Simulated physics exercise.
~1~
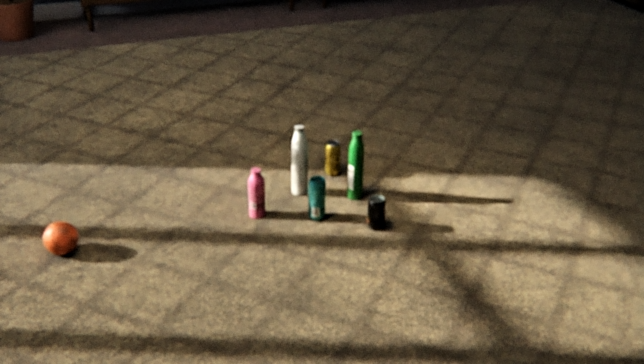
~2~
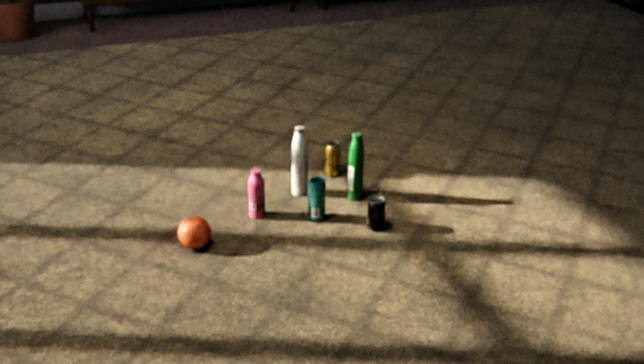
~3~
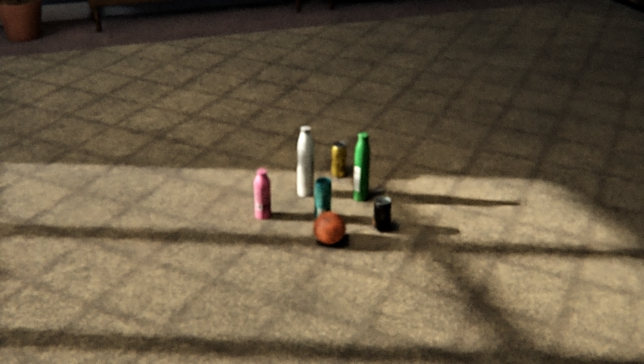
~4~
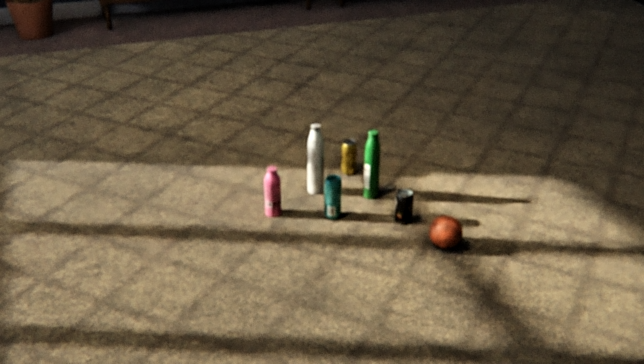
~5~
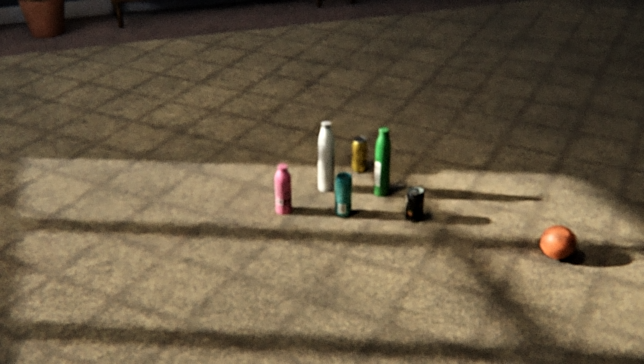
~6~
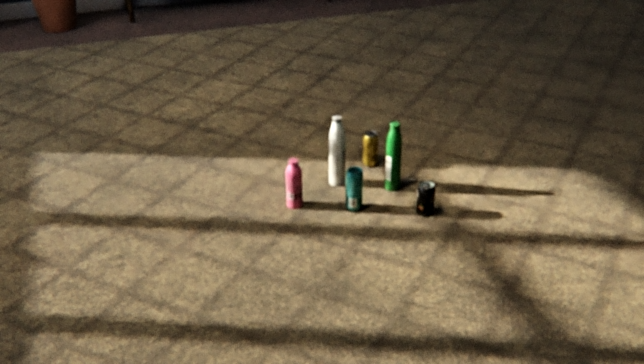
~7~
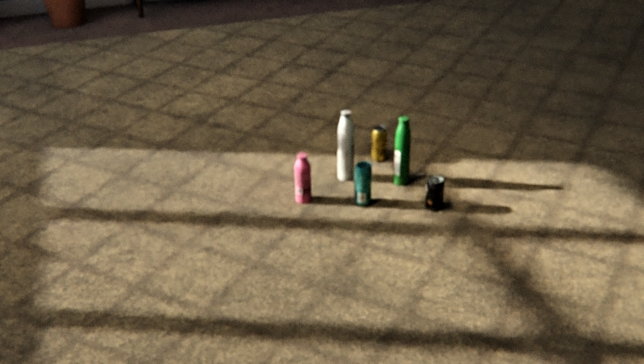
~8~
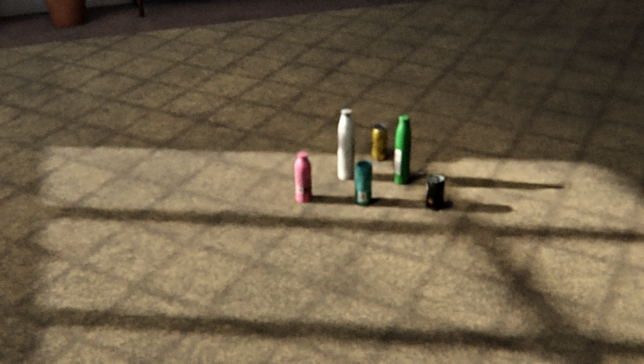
The clip opens on six bottles and cans grouped upright on a sunlit, patterned floor, with an orange ball off to the left. The ball rolls right, passing in front of the pink bottle and then the turquoise can. As it reaches the black can at the near right of the group, the can shifts slightly to the right but stays upright. The ball carries on rolling right and leaves the view, while the camera drifts a little. At the end, the white, green and pink bottles and the yellow, turquoise and black cans are all still standing.
